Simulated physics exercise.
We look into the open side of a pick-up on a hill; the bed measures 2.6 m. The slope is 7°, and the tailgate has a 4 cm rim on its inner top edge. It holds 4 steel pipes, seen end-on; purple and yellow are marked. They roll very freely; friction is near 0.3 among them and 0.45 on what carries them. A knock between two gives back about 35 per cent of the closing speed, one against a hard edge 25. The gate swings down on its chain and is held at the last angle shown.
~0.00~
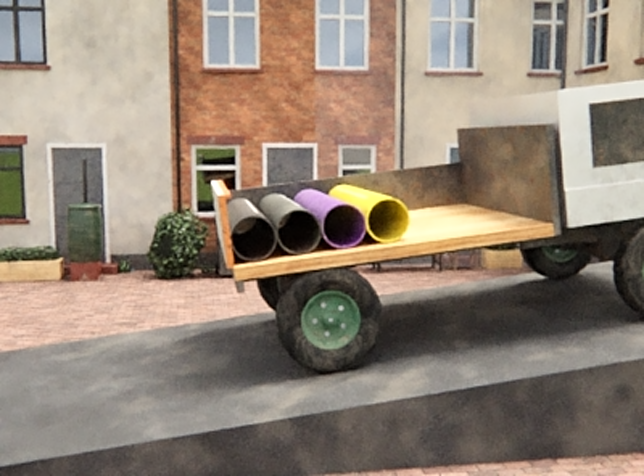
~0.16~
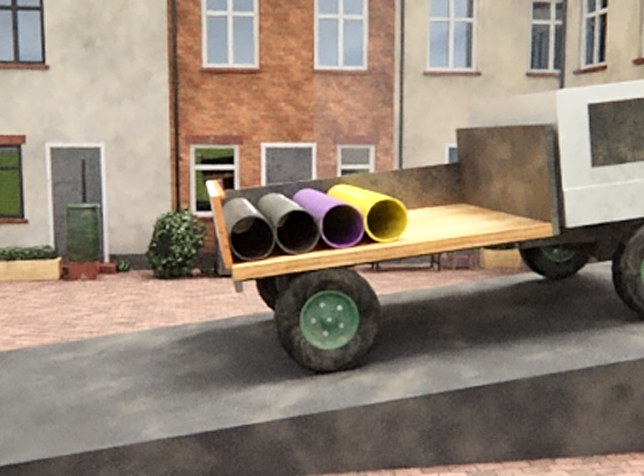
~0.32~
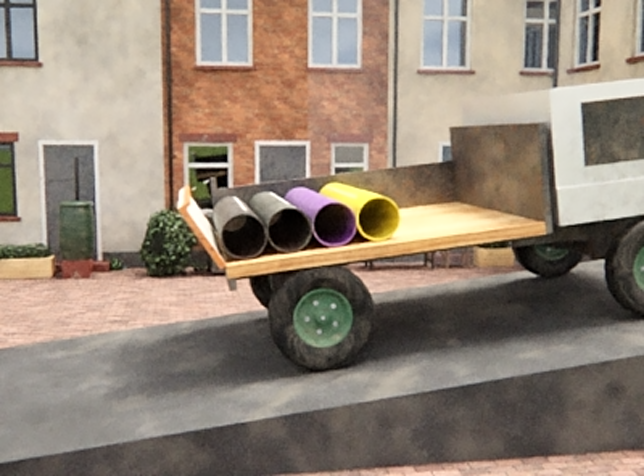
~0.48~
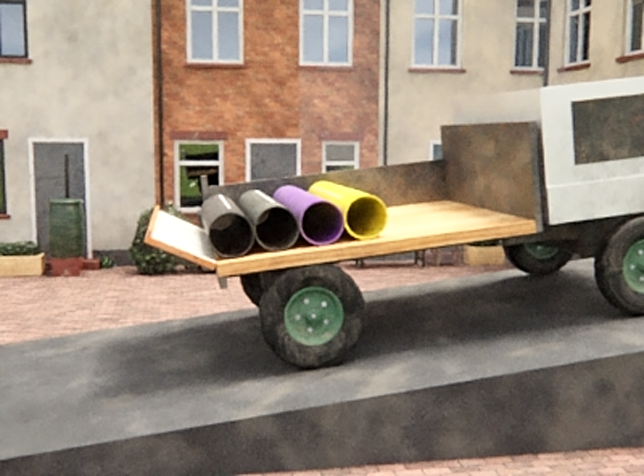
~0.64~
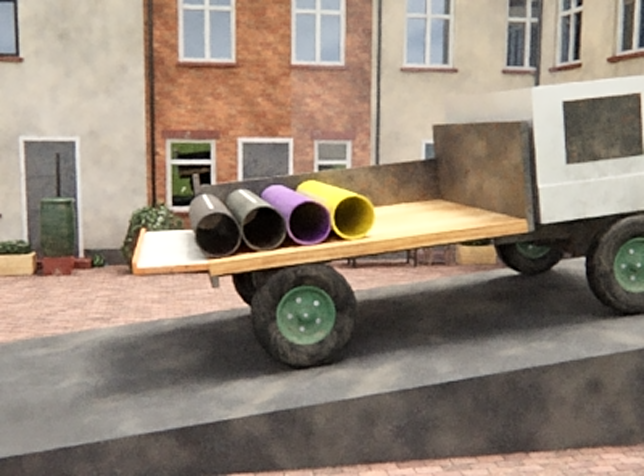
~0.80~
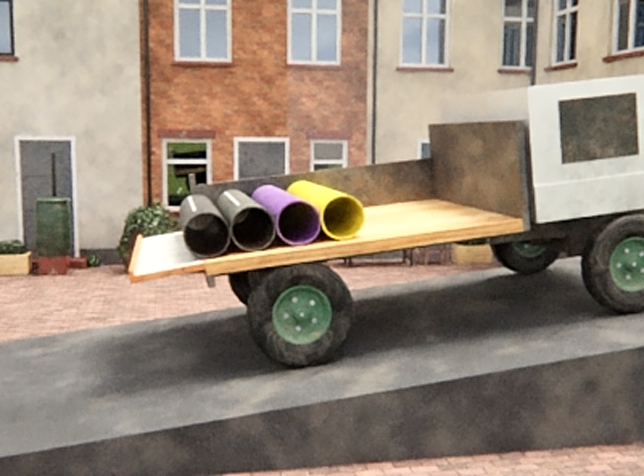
On a sloping grey road before brick and pale house fronts, a parked truck is seen from the side, its bed open to view. Four pipes lie side by side at the bed's left end, two dark grey, then one purple and one yellow. The upright tailgate swings down leftward to just below level, the pipes shift slightly left together, and the camera drifts a little right.
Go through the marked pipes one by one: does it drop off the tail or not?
Purple rolls out. Yellow drops off the back.
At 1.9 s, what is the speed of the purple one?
Roughly 0.9 m/s.
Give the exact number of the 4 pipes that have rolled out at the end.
The count is 4.
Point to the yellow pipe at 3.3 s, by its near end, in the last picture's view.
Around (103, 264).
After 1.9 s, purple is on the bed, 5 cm short of the hinge, rolling left; yellow is on the bed, 40 cm short of the hinge, rolling left; 1 gone off the back.
After 3.3 s, purple is off the vehicle; yellow is dropping off the gate; 4 gone off the back.
At rest (5.1 s), purple is off the vehicle; yellow is off the vehicle; 4 gone off the back.
